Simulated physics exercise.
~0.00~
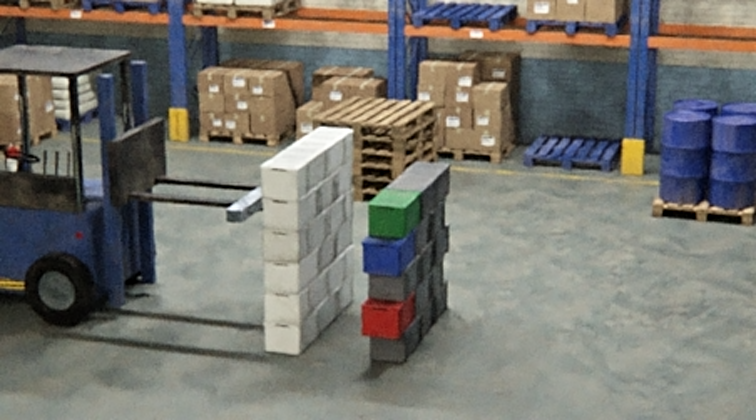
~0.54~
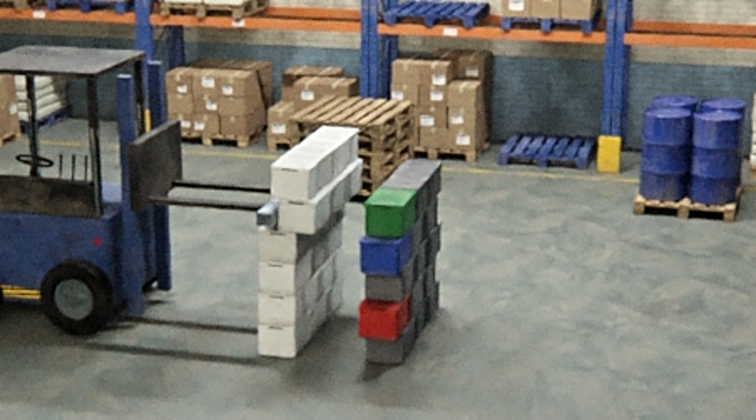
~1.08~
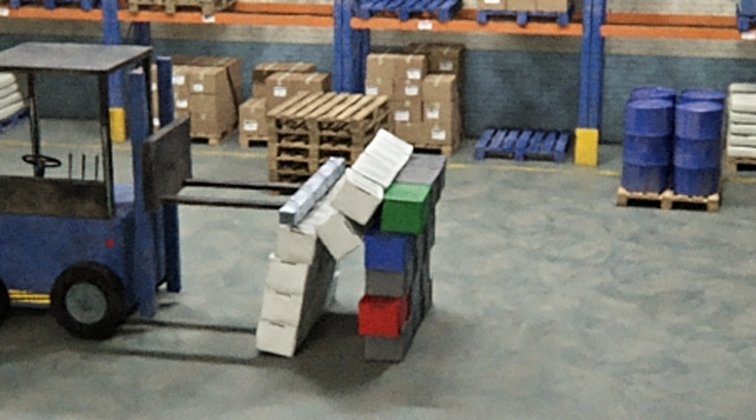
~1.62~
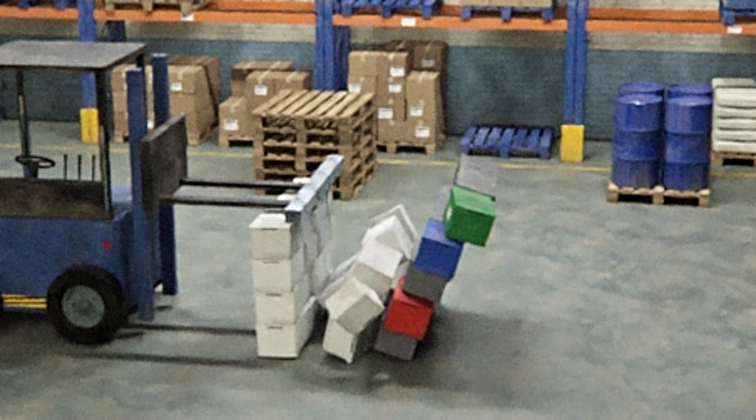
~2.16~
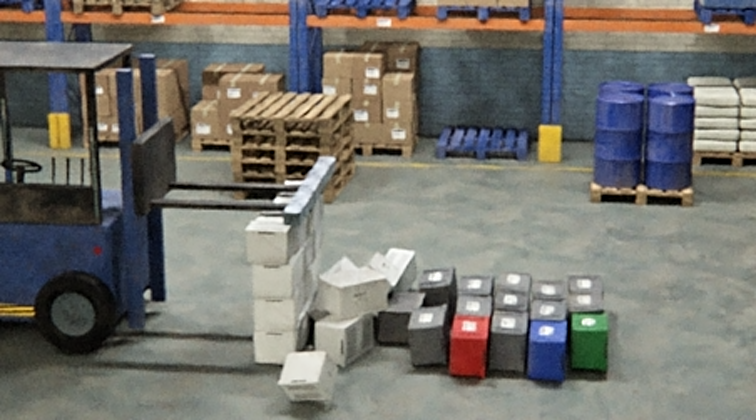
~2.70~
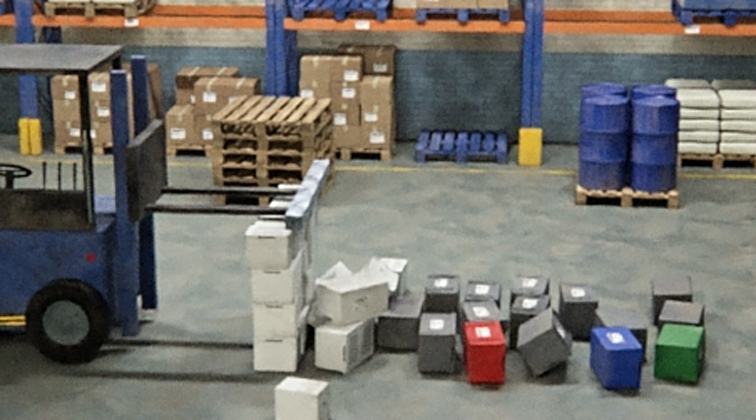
Forklift pushing a beam into a white tote wall, whose upper totes topple a grey stack, scattering red, blue and green totes.
